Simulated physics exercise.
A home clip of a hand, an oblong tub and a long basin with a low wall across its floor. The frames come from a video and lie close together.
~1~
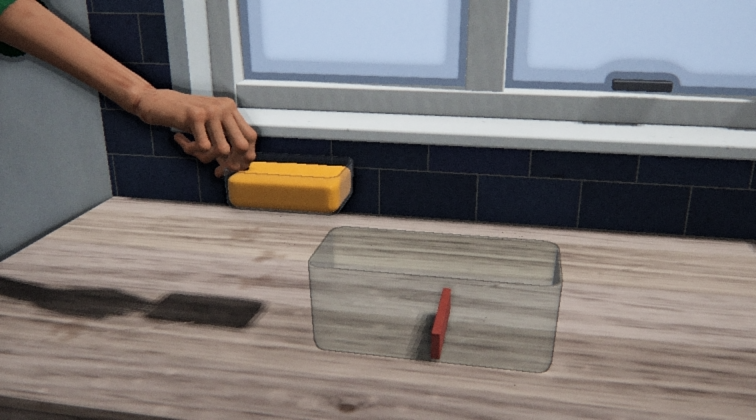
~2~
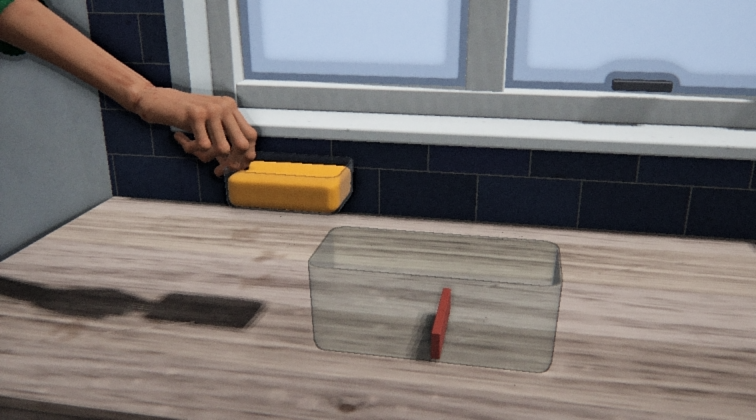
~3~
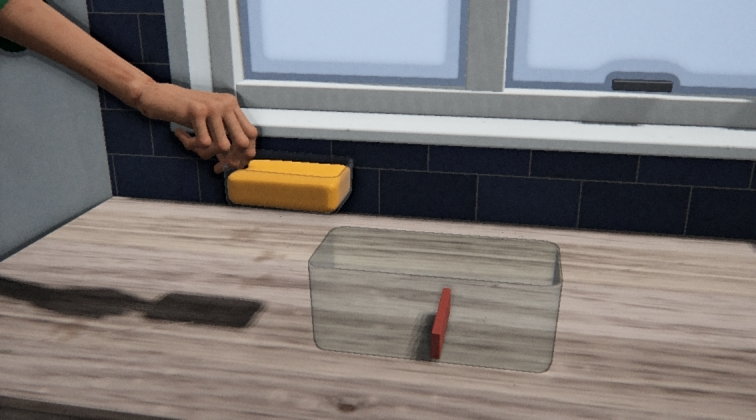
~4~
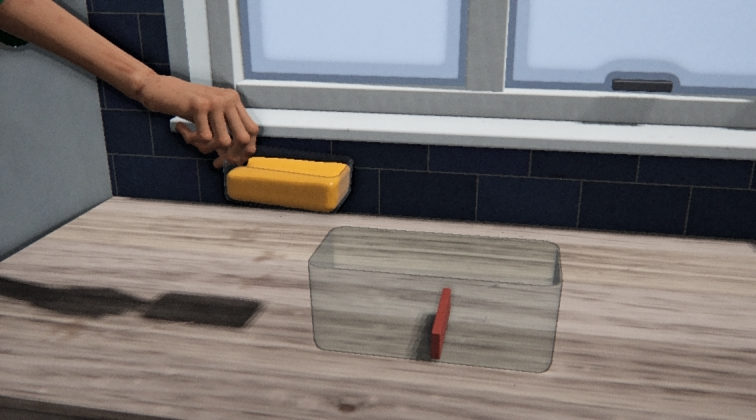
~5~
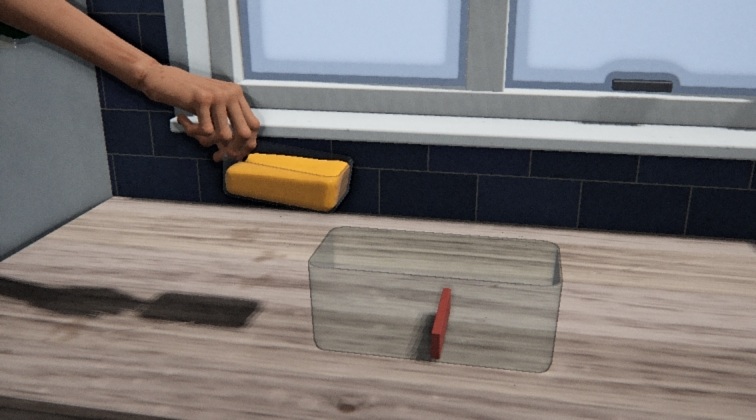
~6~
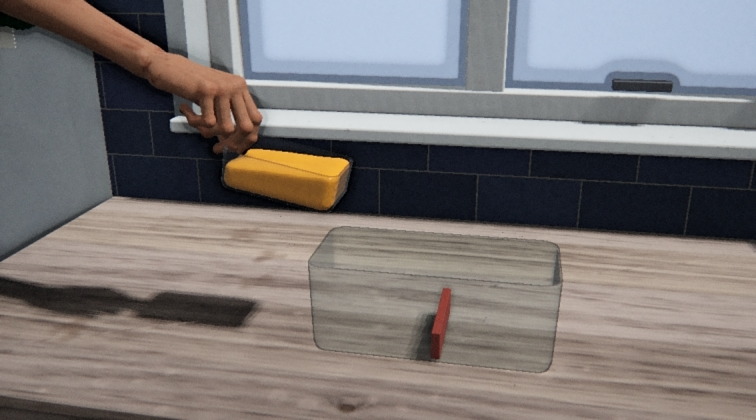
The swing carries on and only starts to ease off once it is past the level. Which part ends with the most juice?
The most liquid is found in the left area.
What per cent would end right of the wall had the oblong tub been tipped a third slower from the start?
Some 15 per cent.
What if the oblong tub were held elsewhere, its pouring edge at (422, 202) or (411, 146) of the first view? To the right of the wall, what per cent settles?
Close to 85 in a hundred, then close to 80 in a hundred.
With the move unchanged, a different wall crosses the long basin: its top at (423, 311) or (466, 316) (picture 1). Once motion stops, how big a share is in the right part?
It works out to around 65 per cent for the first and around 15 per cent for the second.
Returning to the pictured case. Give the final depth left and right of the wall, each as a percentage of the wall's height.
Left 40 per cent, right 20.
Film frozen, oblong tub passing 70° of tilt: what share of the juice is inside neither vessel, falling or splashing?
50 per cent.
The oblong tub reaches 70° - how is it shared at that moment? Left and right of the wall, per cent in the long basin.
10 percent or so left, 0 percent or so right.
A moment on, the tilt is 70° and 36 per cent is still to pour, 12 is left of the wall and 0 right of it.
Next, the tilt is 100° and 5 per cent is still to pour, 52 is left of the wall and 36 right of it.
Then the tilt is 102° and 0 per cent is still to pour, 61 is left of the wall and 34 right of it.
Later the tilt is 102° and 0 per cent is still to pour, 61 is left of the wall and 34 right of it.
In the end 61 per cent lies left of the wall, 34 right of it and 4 outside.
